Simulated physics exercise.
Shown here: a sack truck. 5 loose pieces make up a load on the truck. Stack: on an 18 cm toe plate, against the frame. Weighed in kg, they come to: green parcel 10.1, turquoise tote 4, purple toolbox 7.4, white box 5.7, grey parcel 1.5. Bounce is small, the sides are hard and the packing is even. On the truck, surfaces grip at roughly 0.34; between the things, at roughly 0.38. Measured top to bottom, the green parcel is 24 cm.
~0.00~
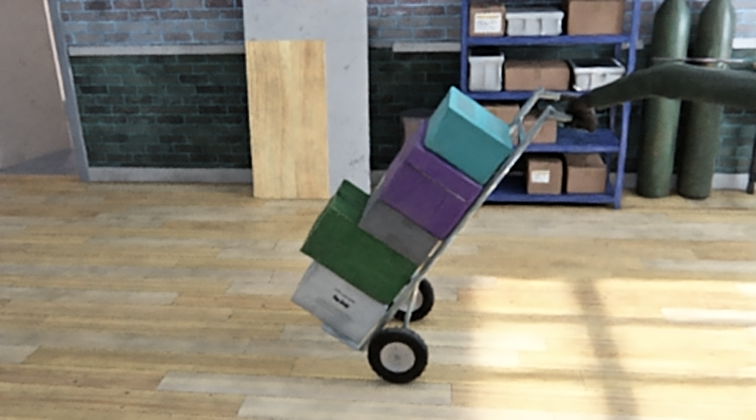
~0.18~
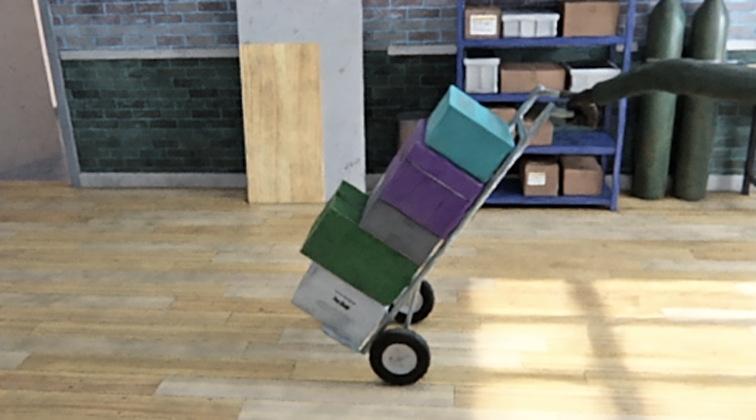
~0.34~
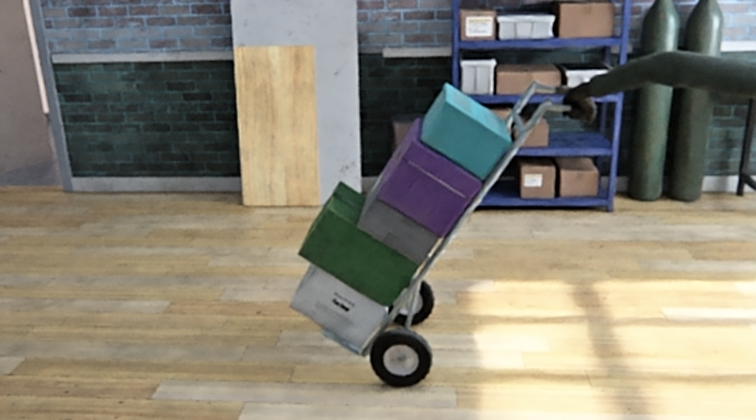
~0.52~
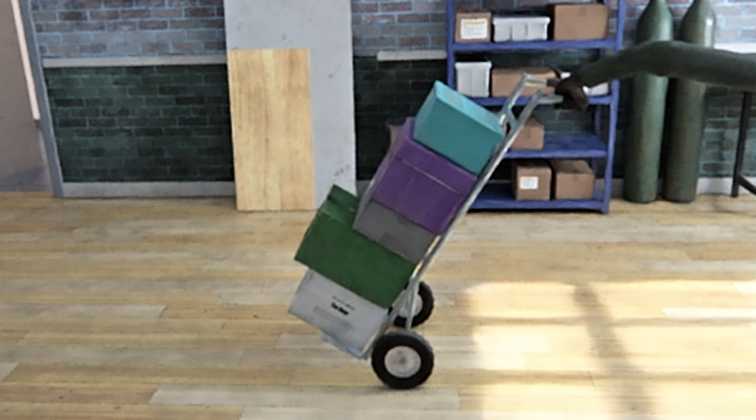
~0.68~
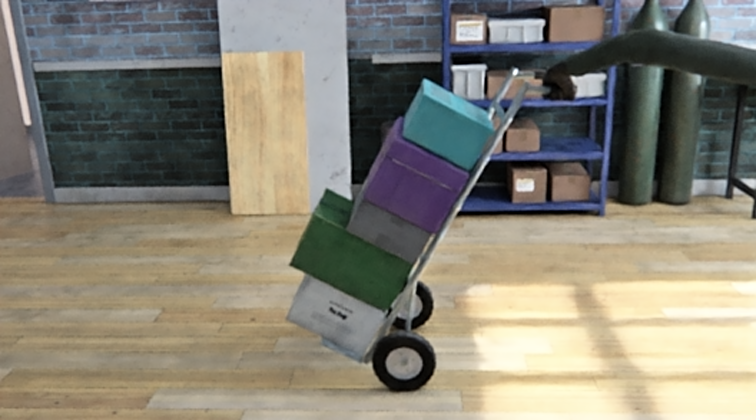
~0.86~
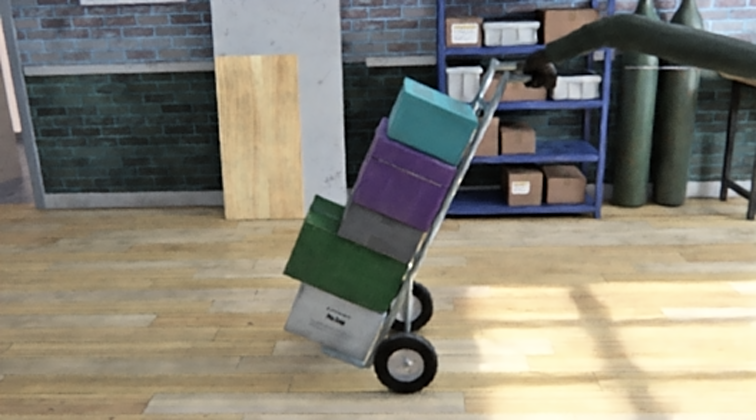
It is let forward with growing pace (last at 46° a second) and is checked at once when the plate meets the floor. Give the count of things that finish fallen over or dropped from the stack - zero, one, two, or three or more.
Zero.
After 1.76 s, truck upright; turquoise tote 7° off its base near (298, 132); green parcel 7° off its base near (309, 282); purple toolbox 7° off its base.
After 2.26 s, truck upright; turquoise tote moved 7 cm near (312, 133).
In the end (4.1 s), not toppled but over 10 cm from the start, turquoise tote; the other 4 under 10 cm from the start. In the last view, green parcel near (314, 283), turquoise tote near (293, 134).
